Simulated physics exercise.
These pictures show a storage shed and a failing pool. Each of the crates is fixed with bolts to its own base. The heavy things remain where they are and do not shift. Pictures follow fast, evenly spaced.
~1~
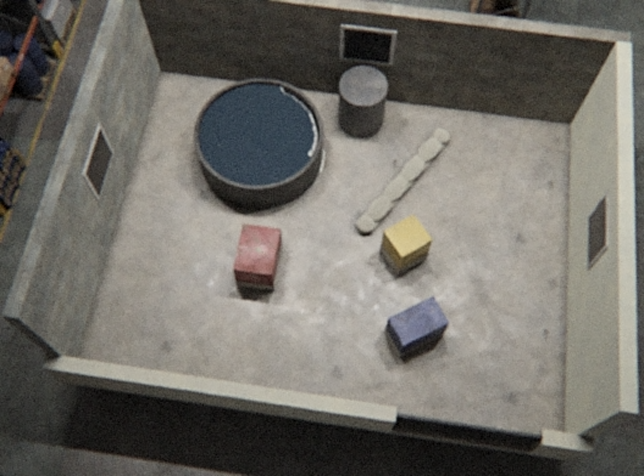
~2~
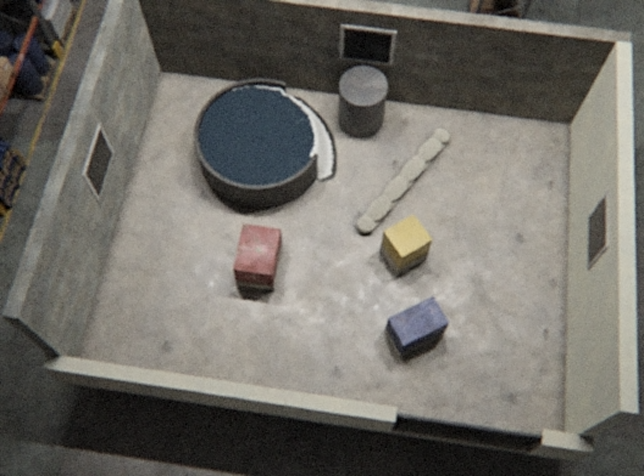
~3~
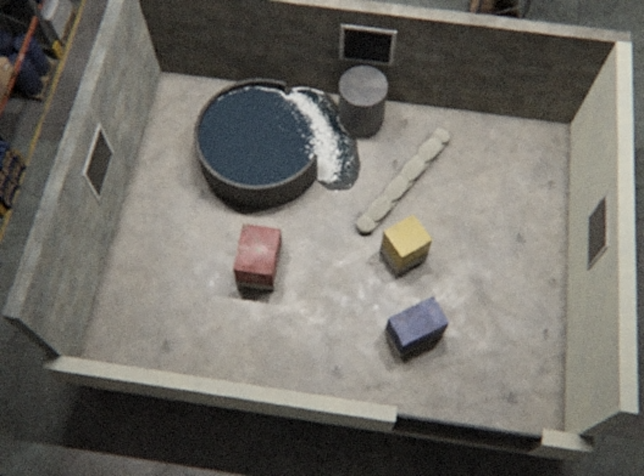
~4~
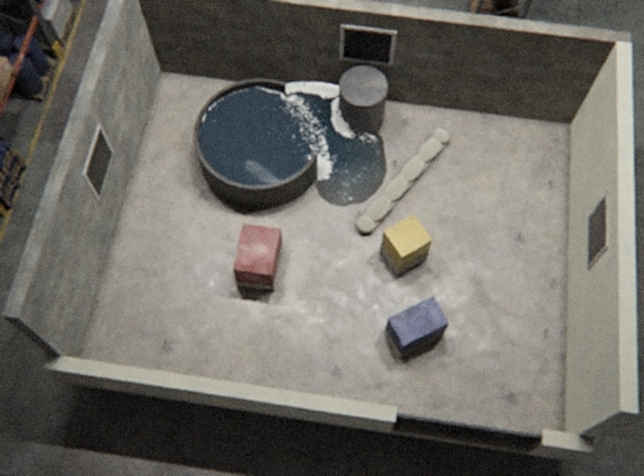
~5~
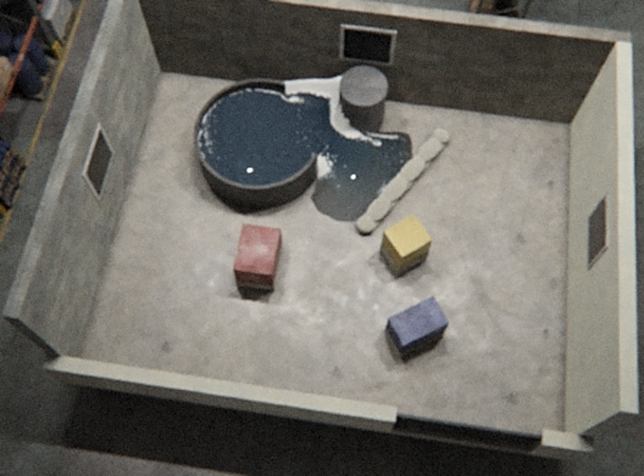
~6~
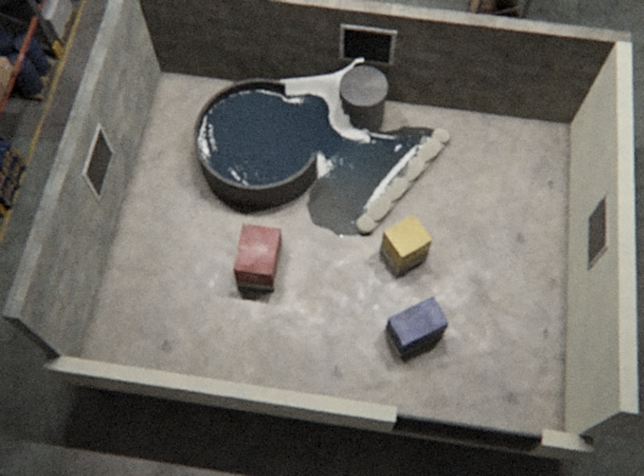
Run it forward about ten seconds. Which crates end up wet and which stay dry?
In the end the red crate never gets touched by the water; the yellow crate never gets touched by the water; the blue crate never gets touched by the water.
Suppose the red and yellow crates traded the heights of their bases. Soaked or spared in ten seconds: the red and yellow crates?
In short: Red is not reached; yellow is not reached.
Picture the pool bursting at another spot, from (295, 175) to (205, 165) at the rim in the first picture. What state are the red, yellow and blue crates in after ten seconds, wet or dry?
As I see it, red crate gets reached, yellow crate is not reached and blue crate gets reached.
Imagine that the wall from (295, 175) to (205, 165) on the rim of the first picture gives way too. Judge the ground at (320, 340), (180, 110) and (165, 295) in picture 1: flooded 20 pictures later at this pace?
Okay, the first is waterlogged, the next is left untouched, and the last is waterlogged.
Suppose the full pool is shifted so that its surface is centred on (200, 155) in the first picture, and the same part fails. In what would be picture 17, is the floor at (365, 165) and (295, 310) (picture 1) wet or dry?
First point soaked, second point untouched.
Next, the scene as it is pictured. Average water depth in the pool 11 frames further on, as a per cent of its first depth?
I'd say some 42 %.
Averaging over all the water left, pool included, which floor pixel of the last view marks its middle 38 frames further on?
(330, 204).
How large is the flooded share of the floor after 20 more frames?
My estimate is near 60 per cent.
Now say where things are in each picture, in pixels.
In the first frame, still water in the round tank at (259, 134).
In the second frame, water pours out at (315, 130) and has run to a hidden place.
In the third frame, the front is at (345, 185), out from the gap at (315, 131).
In the fourth frame, the front is at (359, 198), out from the gap at (315, 132).
In the fifth frame, water pours out at (315, 132) and has run to (363, 216).
In the sixth frame, water pours out at (315, 132) and has run to (433, 135).
A moment on, water covers 15 % of the floor; the red crate not reached, the yellow crate not reached, the blue crate not reached.
Next, water covers 35 % of the floor; the red crate not reached, the yellow crate water round its plinth, the blue crate not reached.
Then, water covers 60 % of the floor; the red crate water round its plinth, the yellow crate water round its plinth, the blue crate water round its plinth.
Later, water covers 85 % of the floor; the red crate water round its plinth, the yellow crate water round its plinth, the blue crate water round its plinth.
In the end, water covers 100 % of the floor; the red crate stayed above the water, the yellow crate stayed above the water, the blue crate stayed above the water.
